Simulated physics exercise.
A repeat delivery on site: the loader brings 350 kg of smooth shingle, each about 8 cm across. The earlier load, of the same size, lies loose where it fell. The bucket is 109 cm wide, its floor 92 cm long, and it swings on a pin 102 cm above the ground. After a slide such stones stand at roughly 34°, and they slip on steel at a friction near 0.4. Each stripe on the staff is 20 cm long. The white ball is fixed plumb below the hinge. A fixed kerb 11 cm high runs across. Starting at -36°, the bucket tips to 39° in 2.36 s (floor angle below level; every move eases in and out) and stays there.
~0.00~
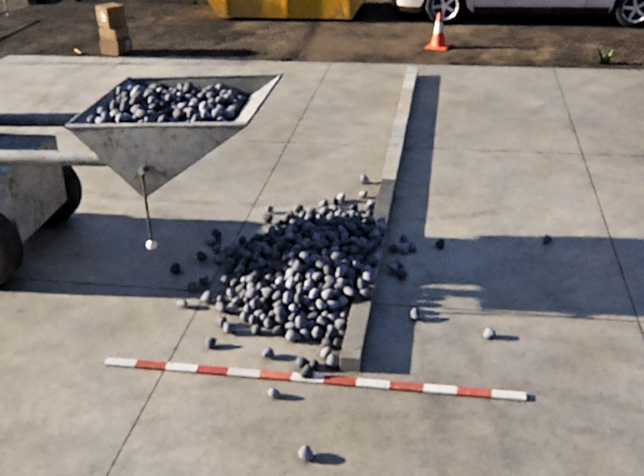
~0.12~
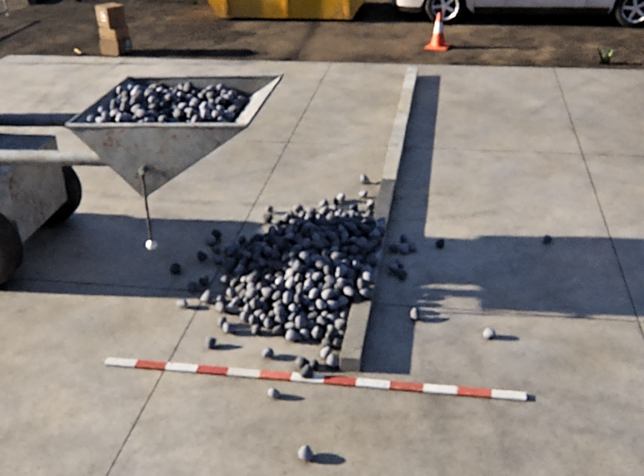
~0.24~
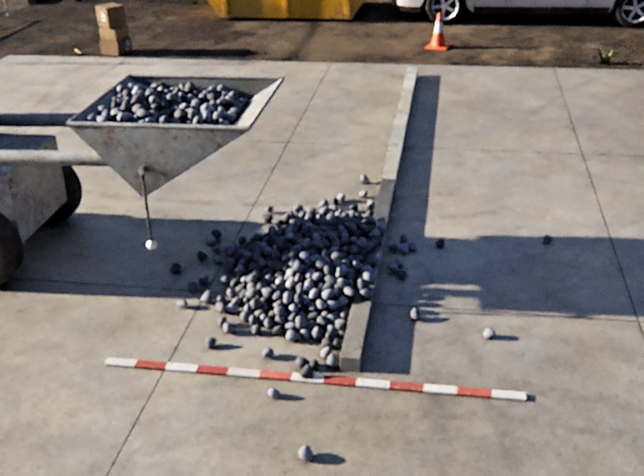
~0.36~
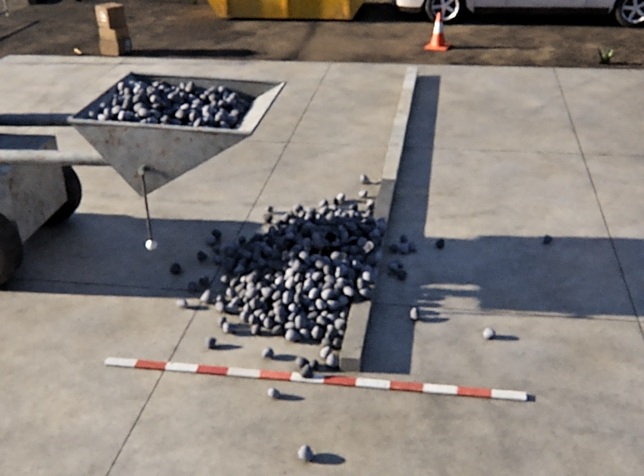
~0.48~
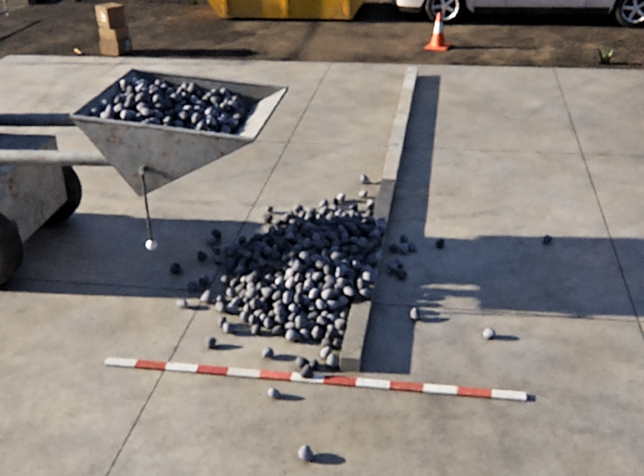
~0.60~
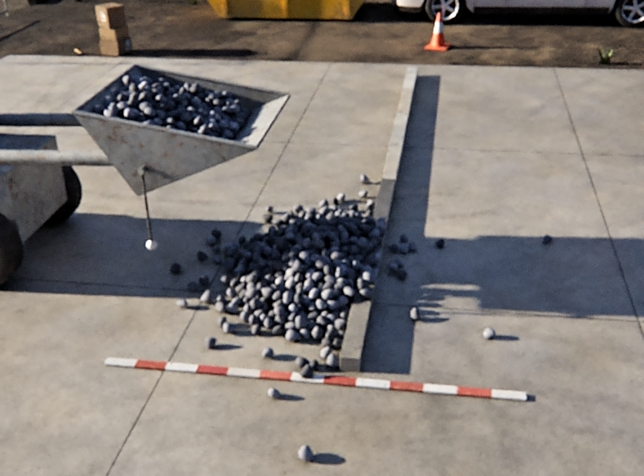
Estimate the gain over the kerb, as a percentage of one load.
Close to 1 parts in a hundred.
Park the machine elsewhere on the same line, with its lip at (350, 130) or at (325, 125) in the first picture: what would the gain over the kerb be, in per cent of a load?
Near 75 per cent from the first place, 50 from the second.
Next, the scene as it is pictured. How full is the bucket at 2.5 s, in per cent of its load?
It holds some 10 per cent.
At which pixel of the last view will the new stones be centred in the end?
Their middle is at about (279, 250).
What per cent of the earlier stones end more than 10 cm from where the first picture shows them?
Roughly 15 per cent of them.
After 1.8 s the floor is at 27°; in per cent of one load, 91 in the bucket, 107 on this side of the kerb, 2 over the kerb; the foremost stones are at (439, 265).
After 2.5 s the floor is at 39°; in per cent of one load, 10 in the bucket, 188 on this side of the kerb, 2 over the kerb; the foremost stones are at (439, 265).
After 2.8 s the floor is at 39°; in per cent of one load, 0 in the bucket, 198 on this side of the kerb, 2 over the kerb; the foremost stones are at (439, 267).
After 5.4 s the floor is at 39°; in per cent of one load, 0 in the bucket, 197 on this side of the kerb, 3 over the kerb; the foremost stones are at (441, 267). Net gain over the kerb, 1.
